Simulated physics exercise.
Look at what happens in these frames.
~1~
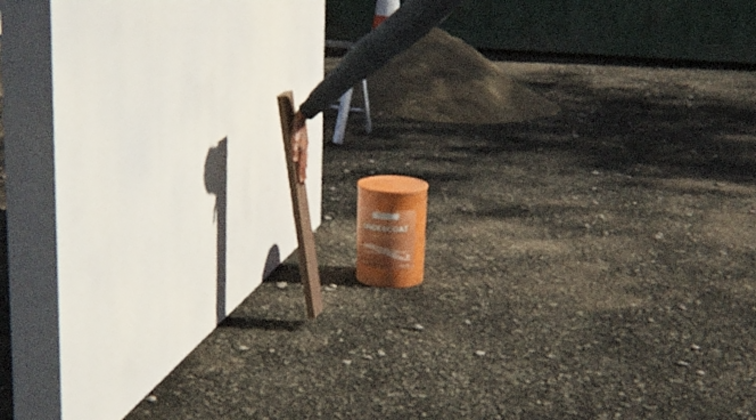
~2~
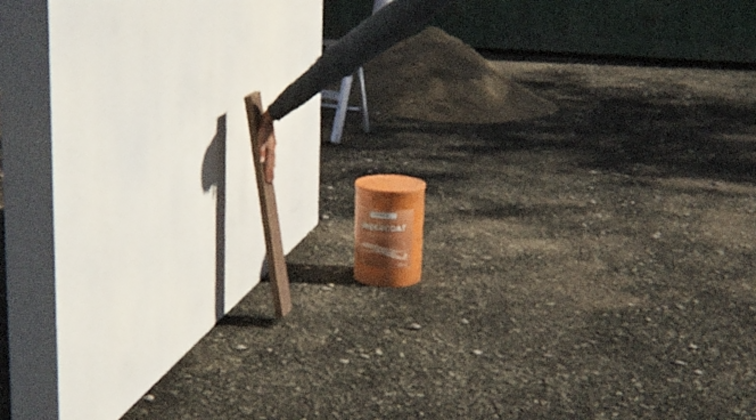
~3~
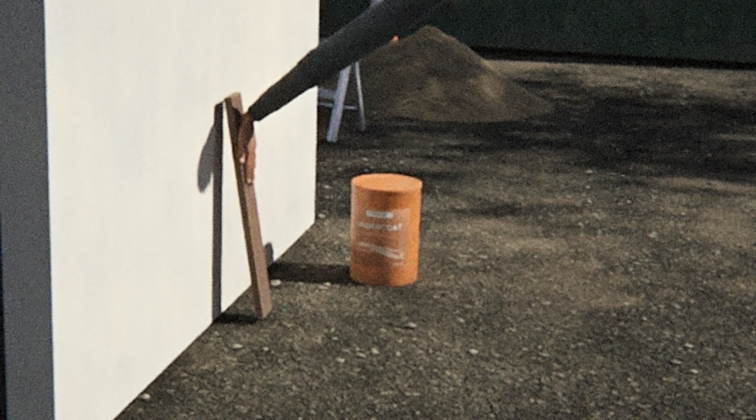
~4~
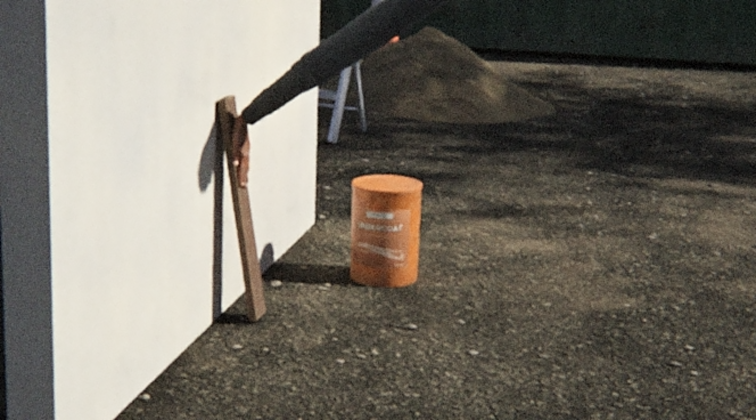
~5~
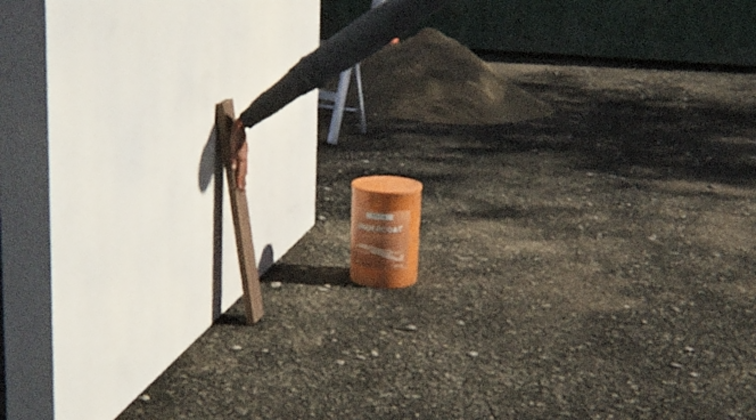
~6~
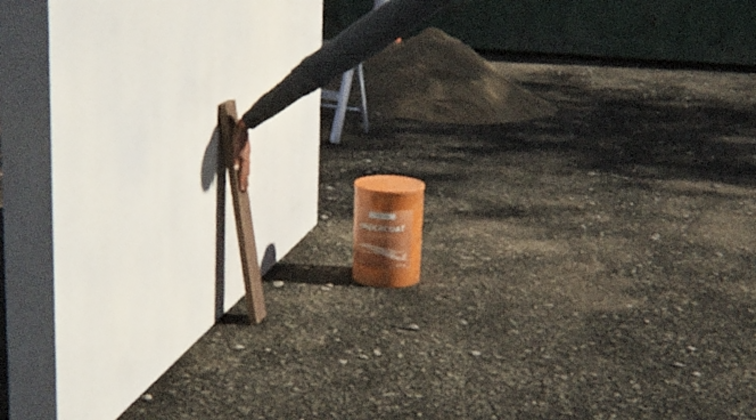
On a patch of dark gravel, a hand moved a brown plank left toward a white wall and then held it there, leaning, while an orange pail stood nearby.
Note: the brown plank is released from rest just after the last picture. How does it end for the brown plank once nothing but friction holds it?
It keeps its place.
Then, 0.30 s after the last picture, nothing has stirred.
Then, 0.70 s after the last picture, brown plank resting near (243, 213).
At rest, both in place. Seen from the same camera at the end, brown plank near (243, 213). The plank stays up.
